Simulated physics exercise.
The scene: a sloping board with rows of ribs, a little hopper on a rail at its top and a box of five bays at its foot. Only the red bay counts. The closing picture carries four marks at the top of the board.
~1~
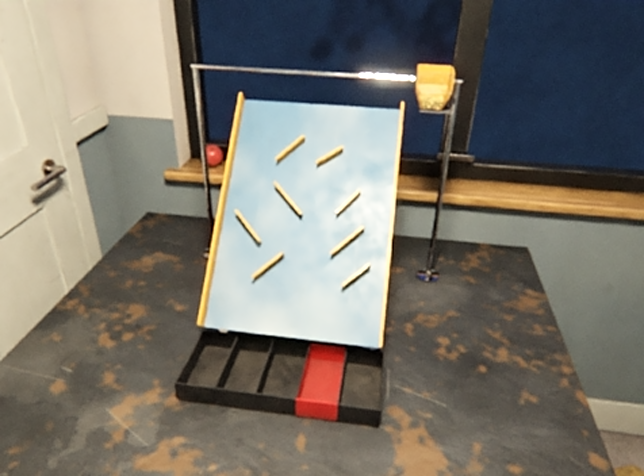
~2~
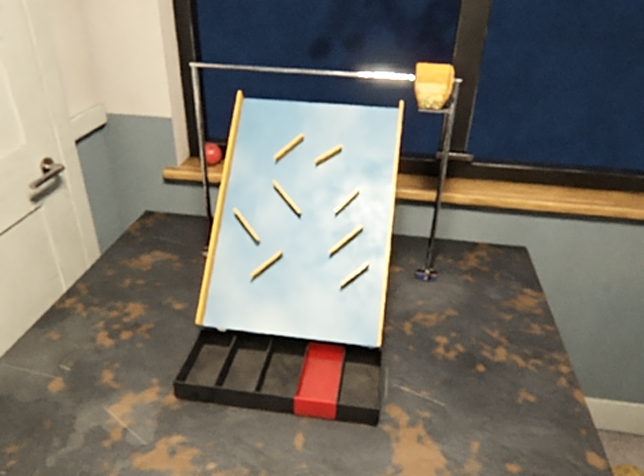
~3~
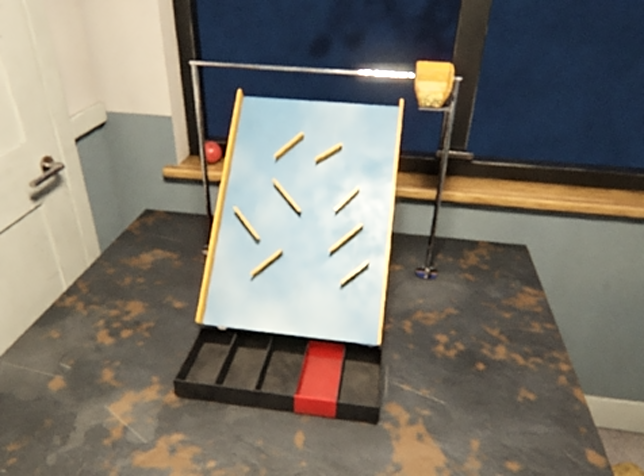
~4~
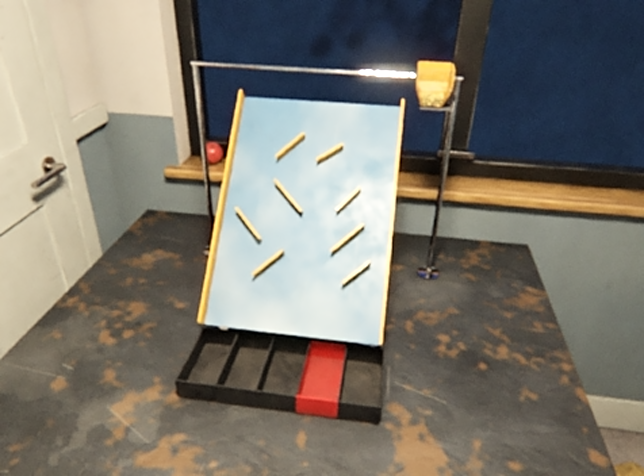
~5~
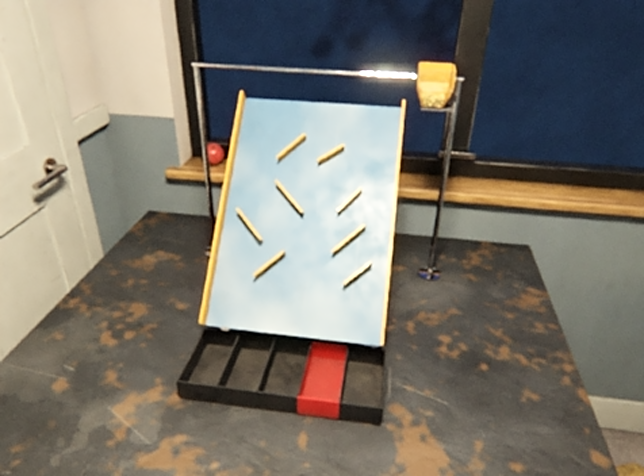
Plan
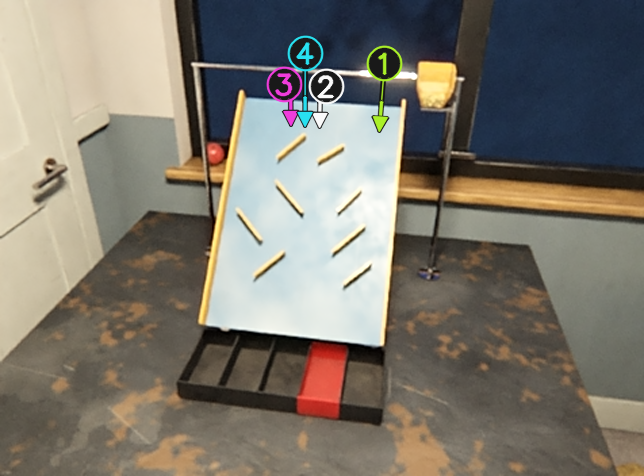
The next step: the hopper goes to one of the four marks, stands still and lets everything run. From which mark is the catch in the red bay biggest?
I would pick mark 2.
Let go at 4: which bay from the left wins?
It is the first one.
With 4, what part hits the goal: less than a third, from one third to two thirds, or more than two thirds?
It is less than a third.
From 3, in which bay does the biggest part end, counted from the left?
The first.
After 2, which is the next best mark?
Mark 4.
On the marked copy, mark 1 meets the board at (379, 126); mark 2 meets the board at (319, 122); mark 3 meets the board at (290, 120); mark 4 meets the board at (305, 121).
For mark 1, a stray few in the red bay, most in other bays, a small part outside the box.
For mark 2, about two thirds in the red bay, about a quarter in other bays, a small part outside the box.
For mark 3, a small part in the red bay, most in other bays, a small part outside the box.
For mark 4, about a quarter in the red bay, about two thirds in other bays, a small part outside the box.
